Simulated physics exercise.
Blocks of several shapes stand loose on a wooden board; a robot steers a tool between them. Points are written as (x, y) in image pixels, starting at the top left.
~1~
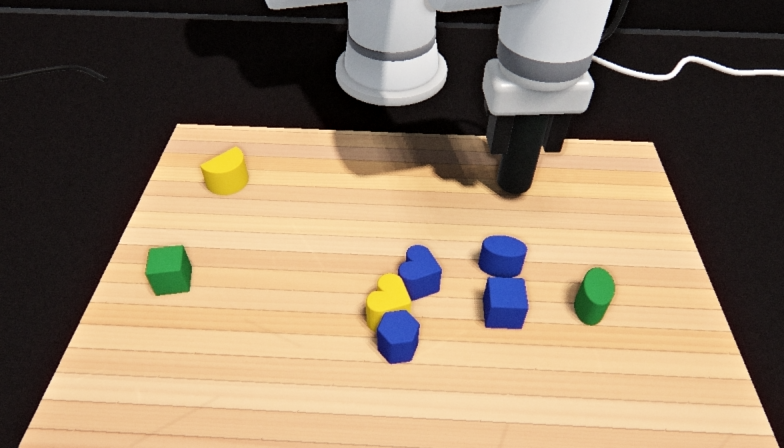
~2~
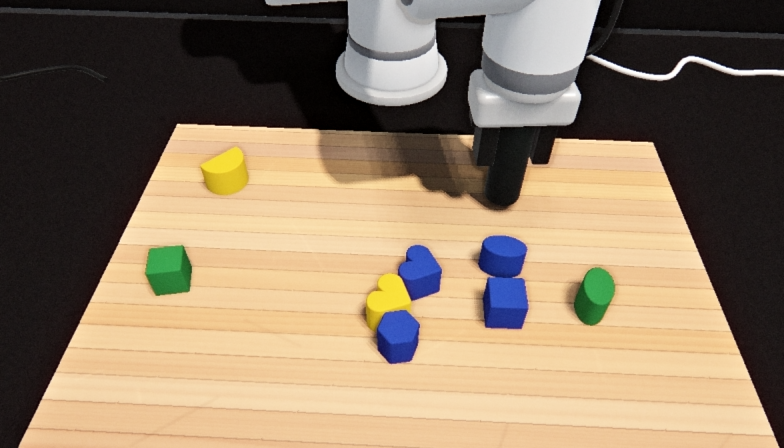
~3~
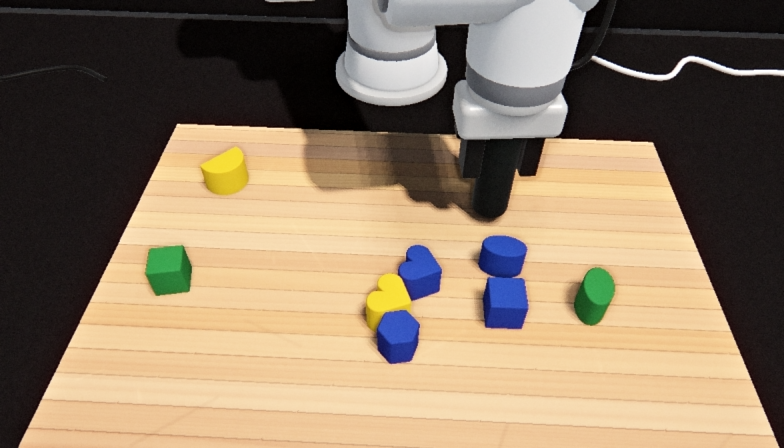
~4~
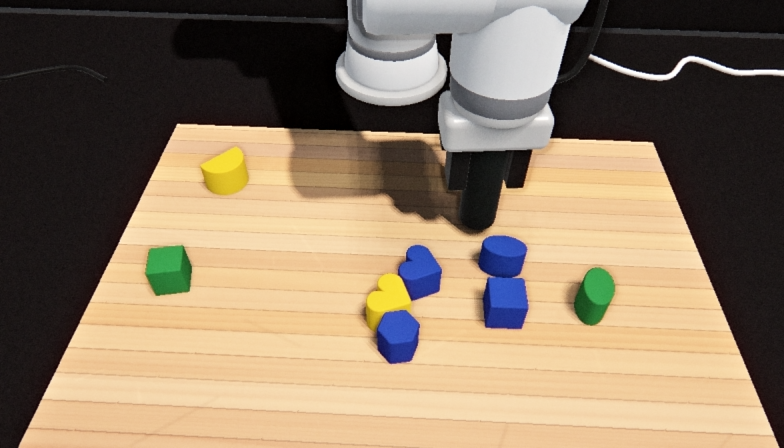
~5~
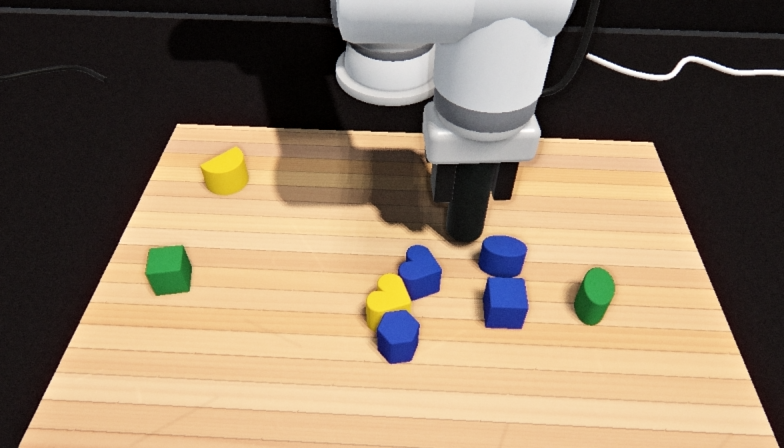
Robot arm sliding its black tool slowly left and toward the viewer above a wooden board, the coloured blocks staying still.
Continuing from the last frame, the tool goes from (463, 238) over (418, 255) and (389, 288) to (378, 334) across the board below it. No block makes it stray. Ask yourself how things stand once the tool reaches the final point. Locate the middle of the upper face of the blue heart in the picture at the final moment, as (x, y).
When the path ends, it will be at (423, 303).
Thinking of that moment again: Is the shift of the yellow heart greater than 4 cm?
Final answer: Yes.
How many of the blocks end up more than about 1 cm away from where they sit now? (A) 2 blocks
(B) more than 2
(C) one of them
Answer: B.
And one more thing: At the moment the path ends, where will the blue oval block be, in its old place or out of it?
The push misses it.
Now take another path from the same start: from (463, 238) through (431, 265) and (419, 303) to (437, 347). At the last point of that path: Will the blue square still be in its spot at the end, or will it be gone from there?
It gets no push and keeps its place.
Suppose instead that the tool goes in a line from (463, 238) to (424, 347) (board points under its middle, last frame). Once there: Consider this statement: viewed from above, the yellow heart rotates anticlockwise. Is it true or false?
This is true.
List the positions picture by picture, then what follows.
In the first frame, tool tip at (514, 184); block tops, yellow heart at (389, 293); blue hexagonal block at (398, 326); blue heart at (419, 262); blue oval block at (505, 245).
In the second frame, tool at (501, 195); blocks unchanged.
In the third frame, tool at (489, 207); blocks unchanged.
In the fourth frame, tool at (477, 218); blocks unchanged.
In the fifth frame, tool at (464, 230); yellow heart at (389, 293); blue hexagonal block at (398, 326); blue heart at (419, 262); blue oval block at (505, 245).
What follows on the original path. One third of the way, tool at (418, 247); blue heart at (417, 266), turned 15° anticlockwise.
Two thirds of the way, tool at (389, 280); yellow heart at (376, 302); blue hexagonal block at (398, 330), turned 15° anticlockwise; blue heart at (418, 289), turned 100° anticlockwise.
At the end, tool at (378, 327); yellow heart at (349, 340), turned 30° anticlockwise; blue hexagonal block at (402, 343), turned 35° anticlockwise; blue heart at (423, 303), turned 140° anticlockwise; blue oval block in place.
